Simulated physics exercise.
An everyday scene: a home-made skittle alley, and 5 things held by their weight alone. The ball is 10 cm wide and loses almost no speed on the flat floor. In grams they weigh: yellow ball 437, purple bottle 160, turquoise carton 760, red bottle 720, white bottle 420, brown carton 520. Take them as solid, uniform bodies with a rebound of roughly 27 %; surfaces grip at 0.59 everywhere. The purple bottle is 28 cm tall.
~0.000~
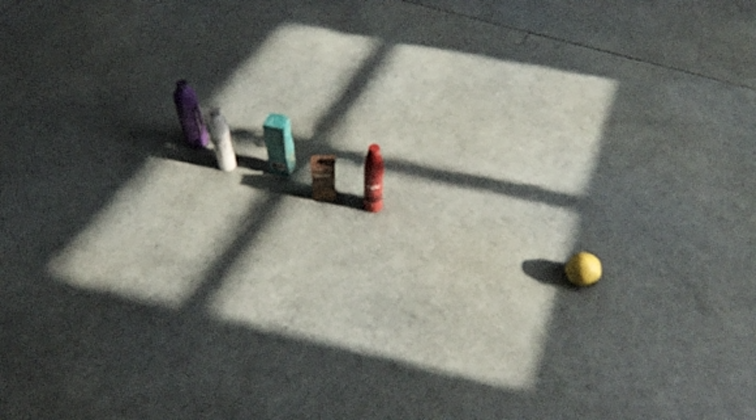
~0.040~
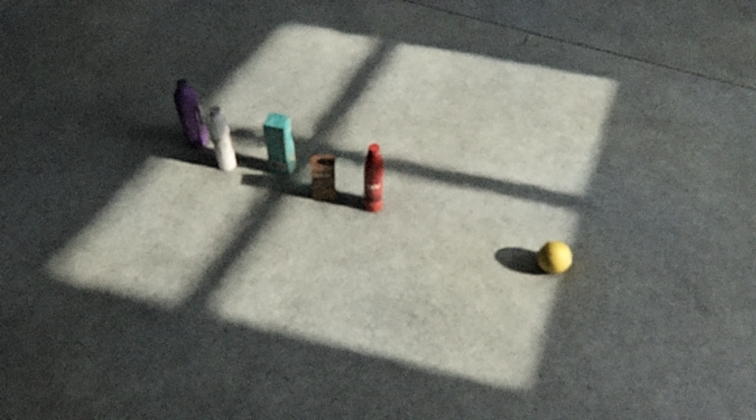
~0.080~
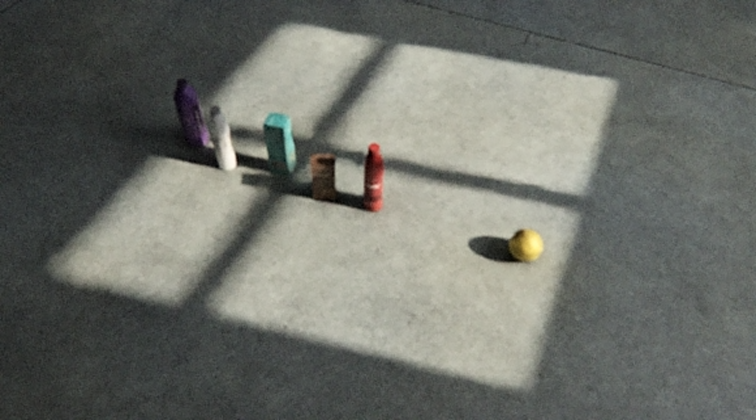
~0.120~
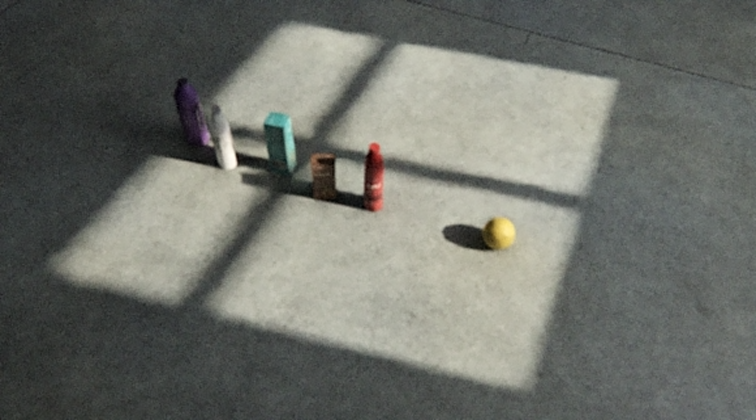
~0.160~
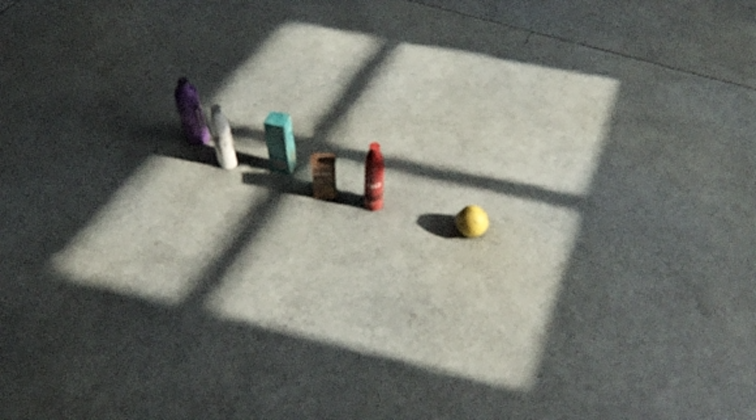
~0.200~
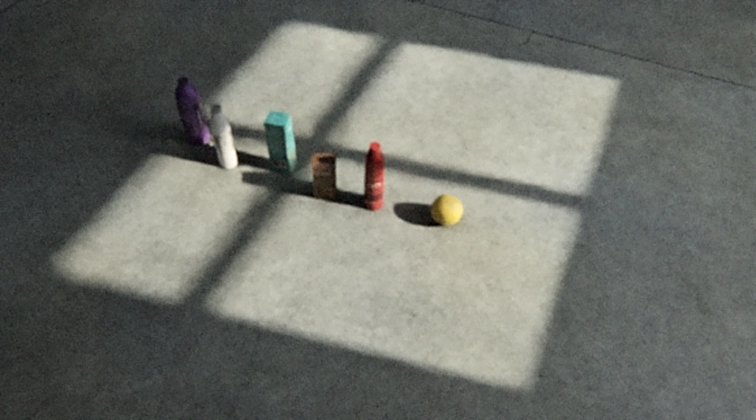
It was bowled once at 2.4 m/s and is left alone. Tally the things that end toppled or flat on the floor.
In all, one.
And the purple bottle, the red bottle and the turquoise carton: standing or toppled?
The purple bottle is still upright; the red bottle tips over; the turquoise carton stays upright.
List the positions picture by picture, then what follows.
In the first frame, ball 0 cm along; yellow ball (583, 269); purple bottle (190, 113); turquoise carton (280, 146).
In the second frame, ball 10 cm along; yellow ball (554, 257); brown carton (324, 178).
In the third frame, ball 19 cm along; yellow ball (526, 245); white bottle (222, 138).
In the fourth frame, ball 29 cm along; yellow ball (498, 233); red bottle (374, 177).
In the fifth frame, ball 38 cm along; yellow ball (472, 221); brown carton (324, 177).
In the sixth frame, ball 47 cm along; yellow ball (446, 210); purple bottle (191, 111); turquoise carton (281, 144).
After 0.60 s, ball 113 cm along; yellow ball near (324, 108); red bottle leaning 31°.
After 1.00 s, ball 174 cm along; yellow ball near (253, 29); red bottle on its side.
After 1.60 s, red bottle on its side.
By the end (1.9 s), tipped over on the floor, red bottle; the other 4 in place, give or take 8 cm. Seen from the same camera at the end, purple bottle near (191, 111), turquoise carton near (281, 144).
